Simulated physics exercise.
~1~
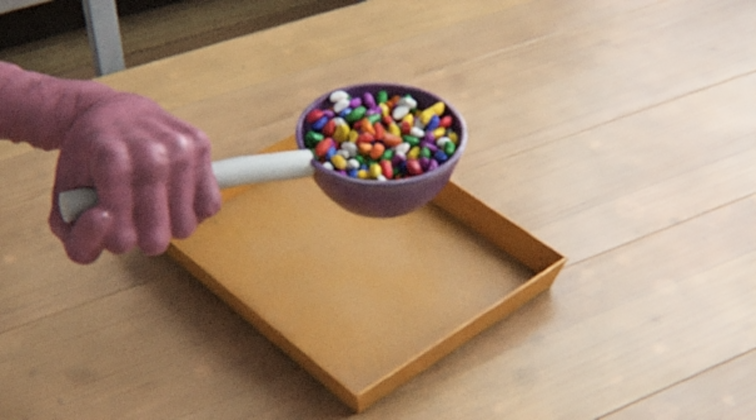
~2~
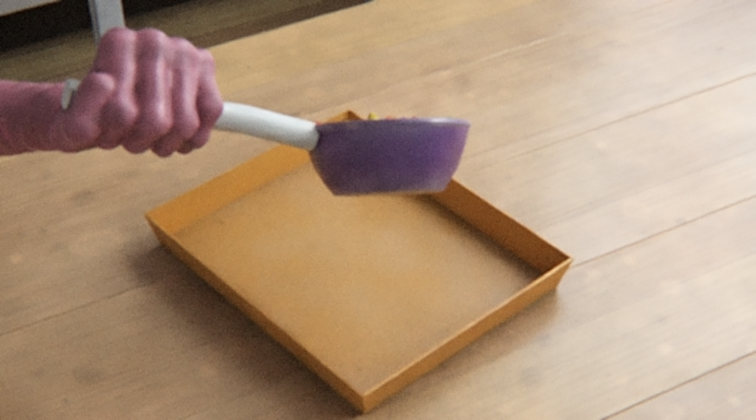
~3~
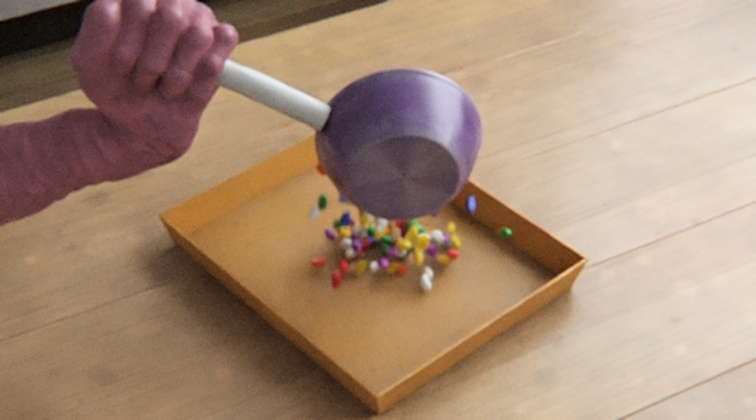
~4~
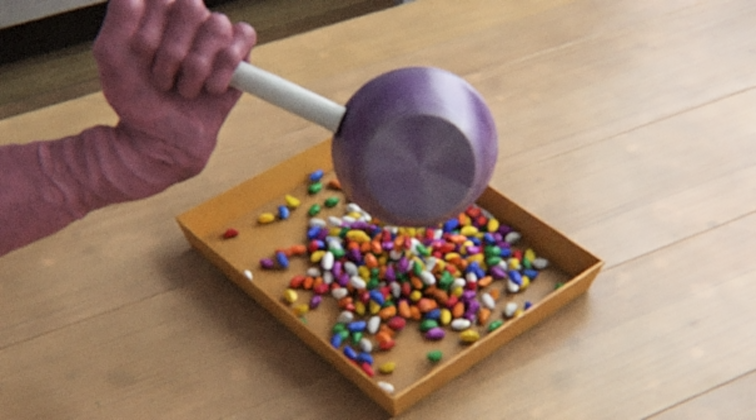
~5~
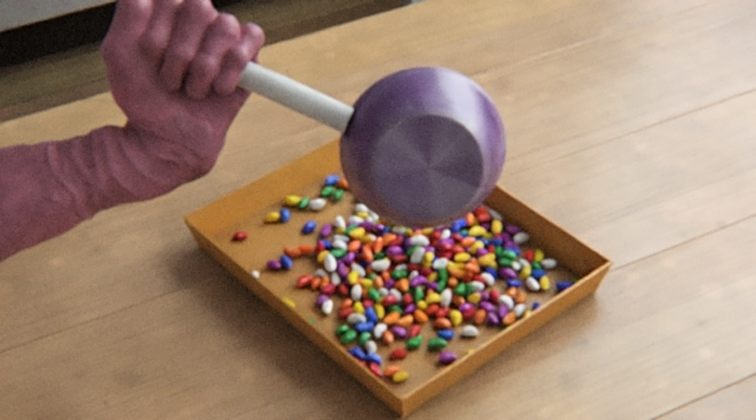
A hand tips a purple ladle of colourful jelly beans over an orange tray, spilling them into a wide scattered pile.
